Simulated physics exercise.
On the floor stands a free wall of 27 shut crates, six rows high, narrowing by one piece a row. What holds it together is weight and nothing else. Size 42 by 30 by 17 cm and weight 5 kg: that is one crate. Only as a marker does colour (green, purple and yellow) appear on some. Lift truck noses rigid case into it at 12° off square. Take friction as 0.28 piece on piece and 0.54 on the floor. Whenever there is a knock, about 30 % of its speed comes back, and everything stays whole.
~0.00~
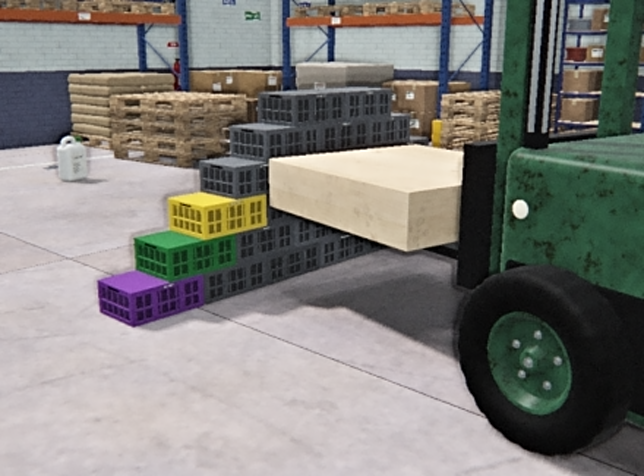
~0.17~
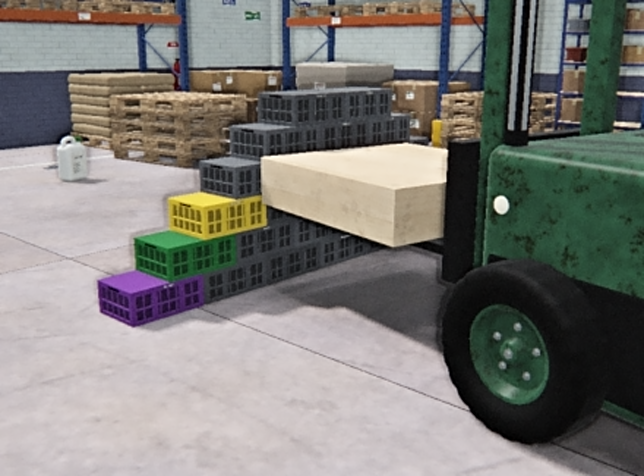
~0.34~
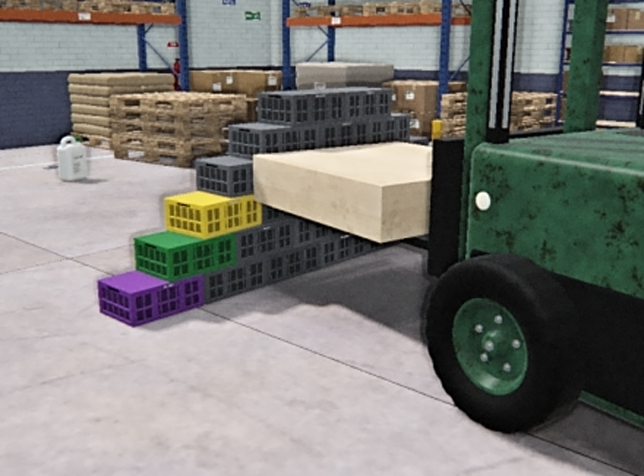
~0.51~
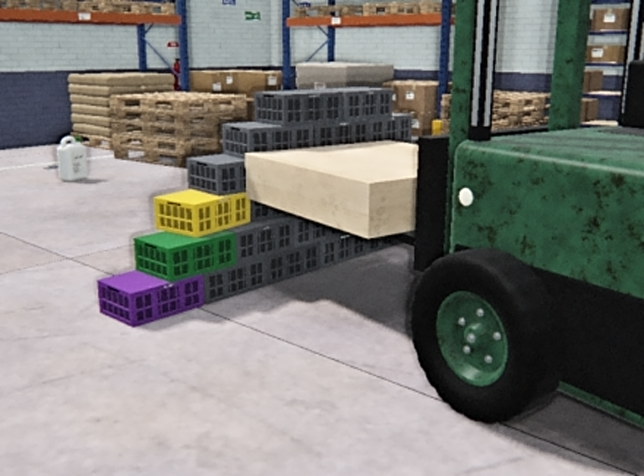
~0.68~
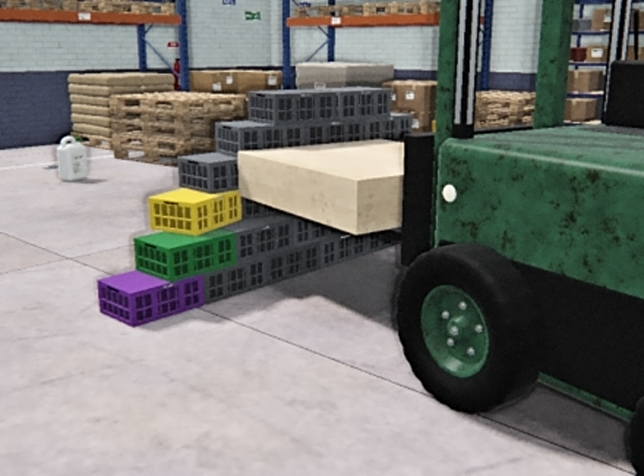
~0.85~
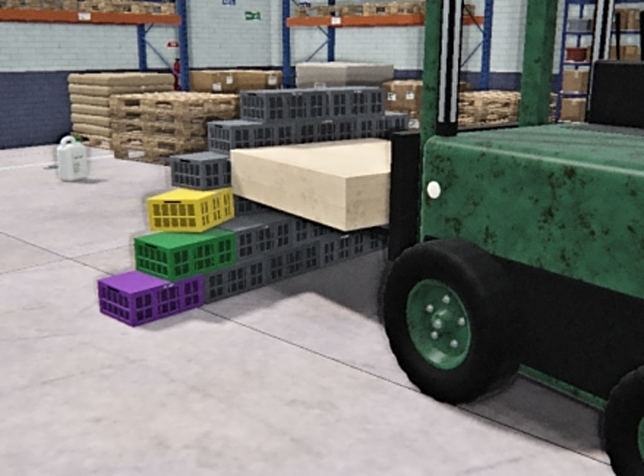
At the start, a green forklift holds a pale, box-shaped load just short of a stepped stack of dark crates with purple, green and yellow ones at the near end. The forklift moves forward to the left, and the load pushes into the stack, shifting the yellow crate and several dark ones leftward until the yellow crate leans slightly.
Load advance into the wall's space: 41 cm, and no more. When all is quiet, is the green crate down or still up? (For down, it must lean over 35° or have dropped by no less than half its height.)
It keeps its perch.
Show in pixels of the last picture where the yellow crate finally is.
It comes to rest around (139, 259) in the last view.
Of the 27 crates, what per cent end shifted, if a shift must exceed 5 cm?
60 in a hundred end up shifted.
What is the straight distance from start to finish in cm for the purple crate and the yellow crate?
Approx. distance from start in cm - purple 0, yellow 70.
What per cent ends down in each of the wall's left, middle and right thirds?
I'd put it at 30 % left, 70 % middle and 20 % right.
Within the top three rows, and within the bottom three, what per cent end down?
100% and 20%.
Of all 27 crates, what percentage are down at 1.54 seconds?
At that instant, 50 percent.
After 1.18 s, 3 of the 27 crates down; green crate unmoved; yellow crate on its side.
After 1.54 s, 13 of the 27 crates down; green crate unmoved; yellow crate on its side.
At rest (2.8 s), 13 of the 27 crates down; green crate unmoved; yellow crate upside down; purple crate unmoved. As the last picture would show them, middles, green crate near (186, 251), yellow crate near (139, 259).
